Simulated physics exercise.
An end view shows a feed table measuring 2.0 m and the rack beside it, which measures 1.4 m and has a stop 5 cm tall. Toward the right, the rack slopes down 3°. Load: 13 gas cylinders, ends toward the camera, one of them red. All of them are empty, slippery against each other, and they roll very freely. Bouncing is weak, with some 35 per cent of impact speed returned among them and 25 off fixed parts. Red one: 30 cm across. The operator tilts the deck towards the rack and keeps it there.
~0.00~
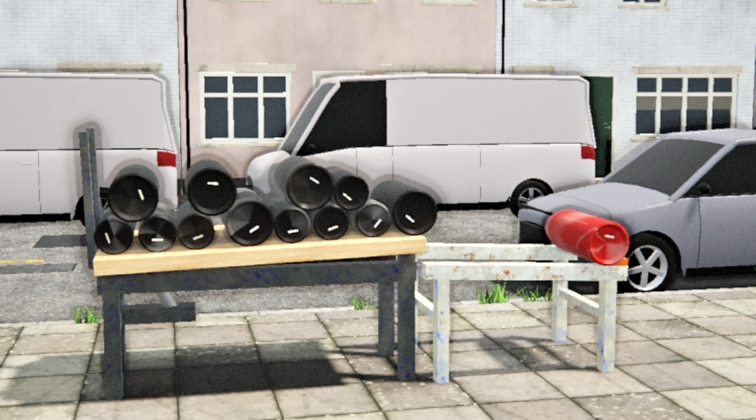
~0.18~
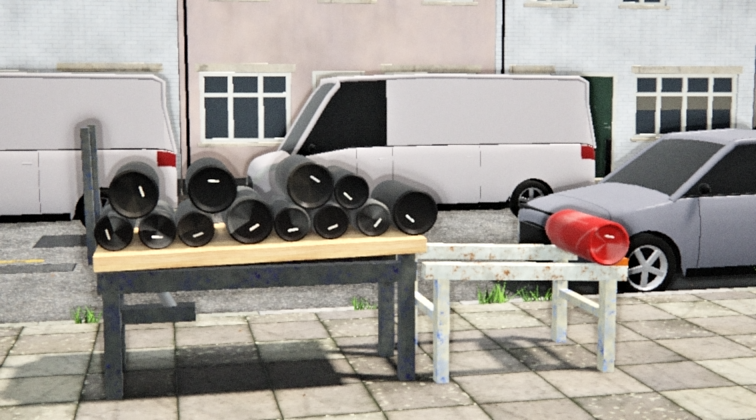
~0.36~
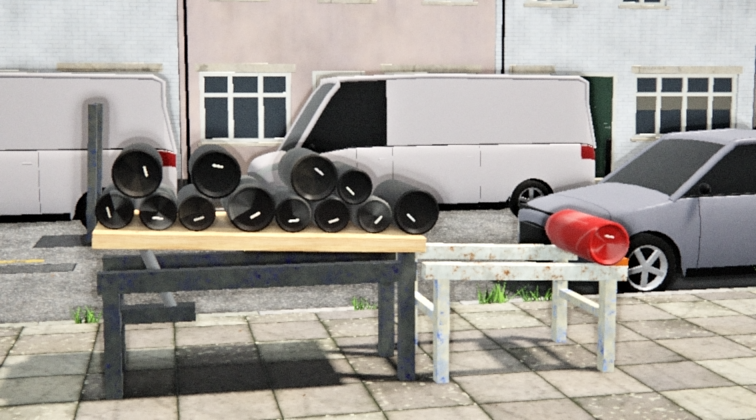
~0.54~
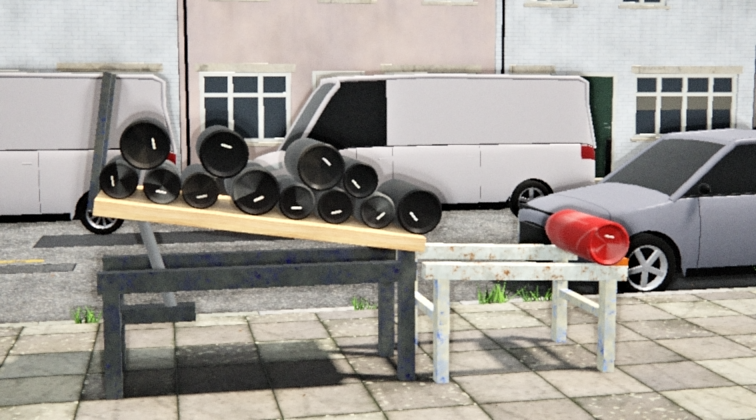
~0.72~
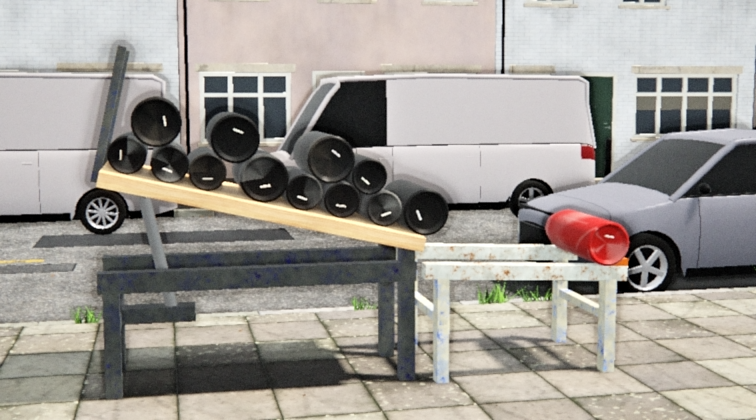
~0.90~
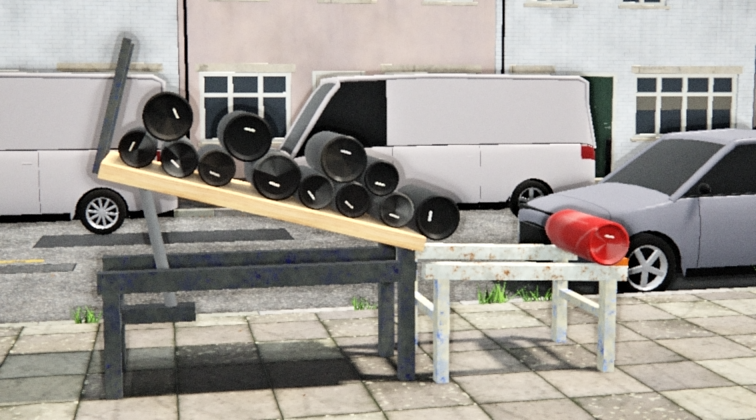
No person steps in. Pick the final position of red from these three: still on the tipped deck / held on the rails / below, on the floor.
Final position: Below, on the floor.
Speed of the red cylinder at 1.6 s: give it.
The speed is close to 0.0 m/s.
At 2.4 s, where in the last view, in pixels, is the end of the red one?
Roughly at (643, 241) in the last picture.
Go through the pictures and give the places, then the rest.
In the first frame, red at (608, 244); deck tilted 2° back; stop top at (626, 260).
In the second frame, red at (608, 244); deck tilted 1° back.
In the third frame, red at (608, 244); deck tilted 3° to the rack.
In the fourth frame, red at (608, 244); deck tilted 8° to the rack.
In the fifth frame, red at (608, 244); deck tilted 13° to the rack.
In the sixth frame, red at (608, 244); deck tilted 15° to the rack.
After 1.6 s, red is on the rack, 15 cm from the rack's far end; 0 of 13 over the stop.
After 2.4 s, red is over the stop and falling; 1 of 13 over the stop.
At rest (6.8 s), red is over the stop, on the ground; 4 of 13 over the stop.
